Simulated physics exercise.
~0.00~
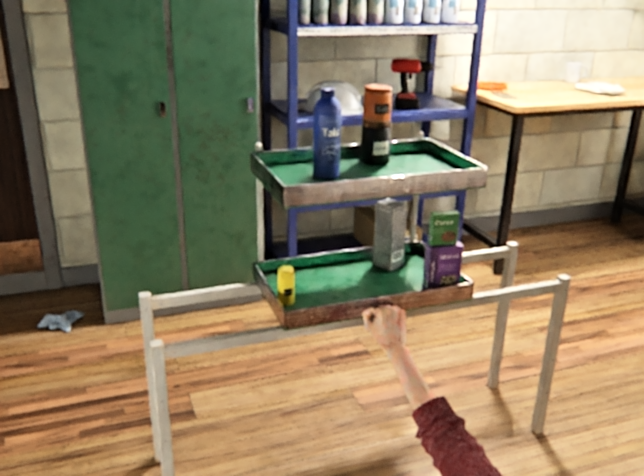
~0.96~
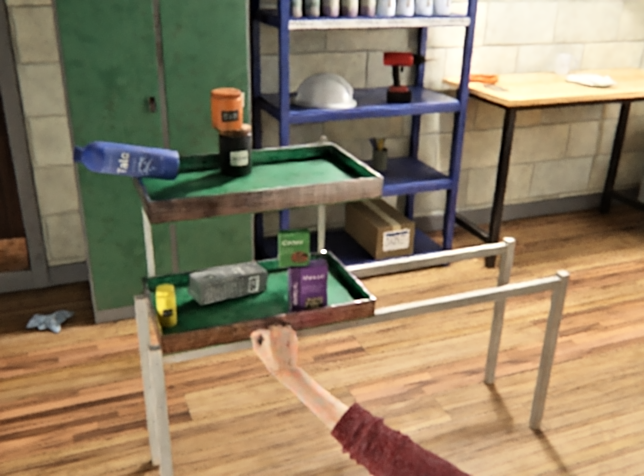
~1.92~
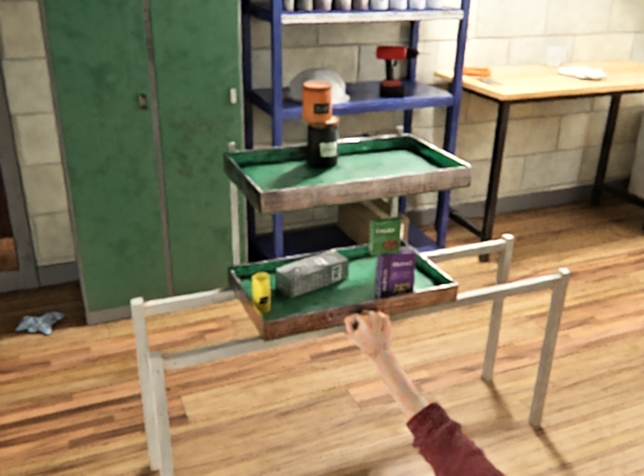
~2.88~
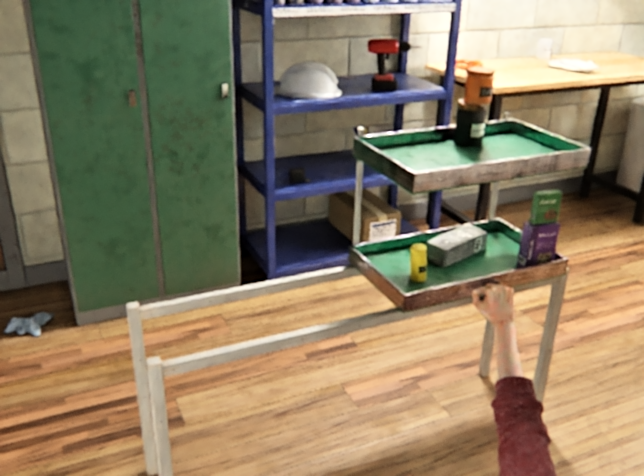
Hand sliding a two-tier green tray left then right along rails, toppling a grey carton and sending a blue bottle off.
